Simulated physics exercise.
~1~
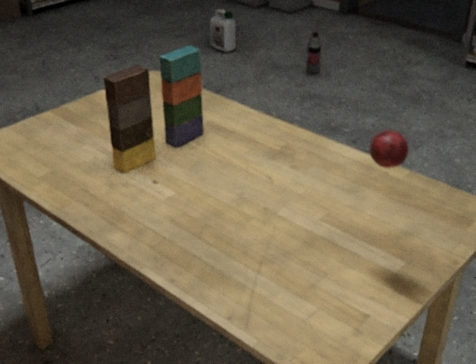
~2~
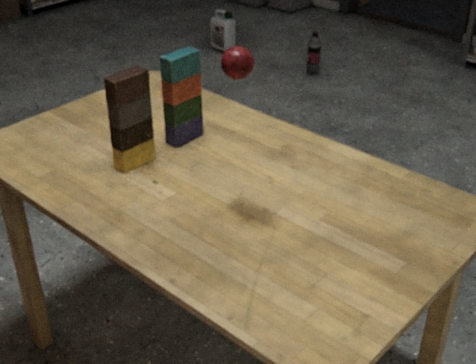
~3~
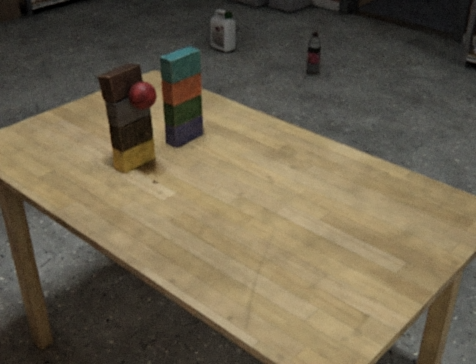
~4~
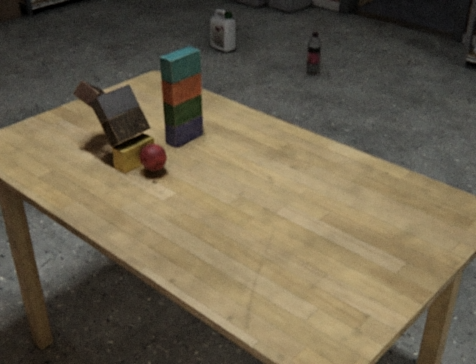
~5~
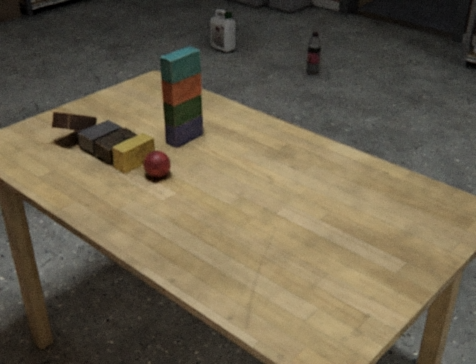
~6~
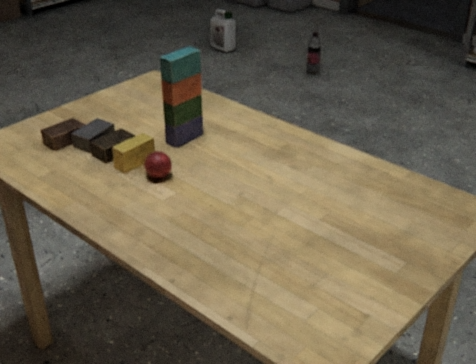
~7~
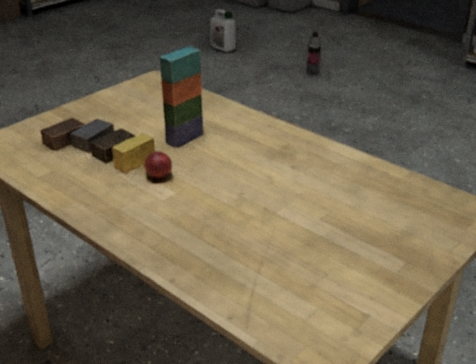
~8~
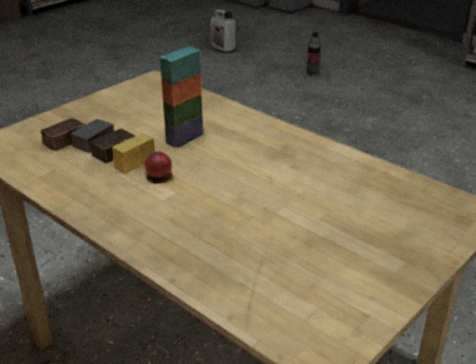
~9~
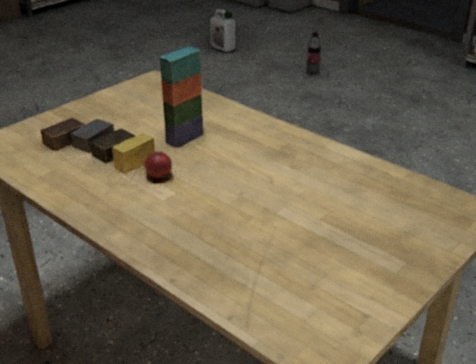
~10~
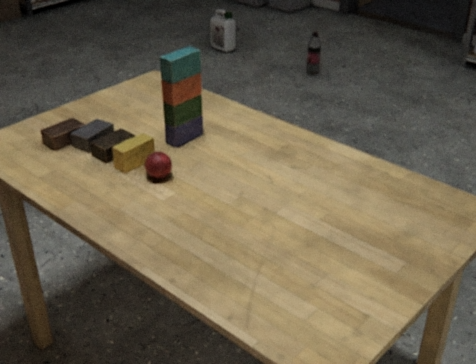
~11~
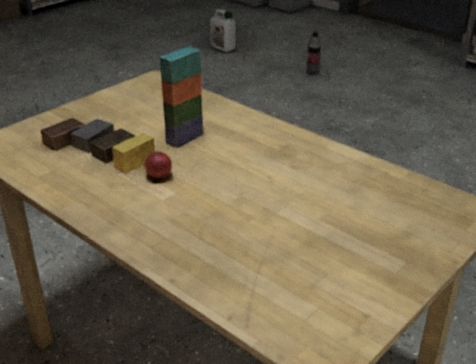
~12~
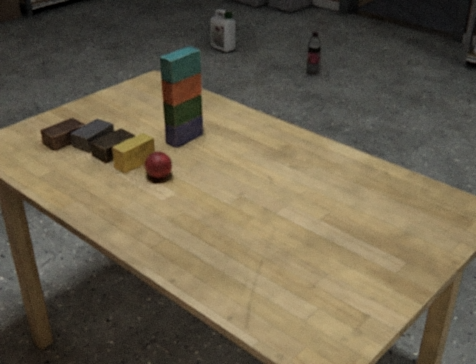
On a wooden table, a red ball flew in from the right and hit the left stack, toppling its brown, grey and black blocks leftward. They ended lying in a row beside the upright yellow block, with the ball resting nearby and the other stack standing.
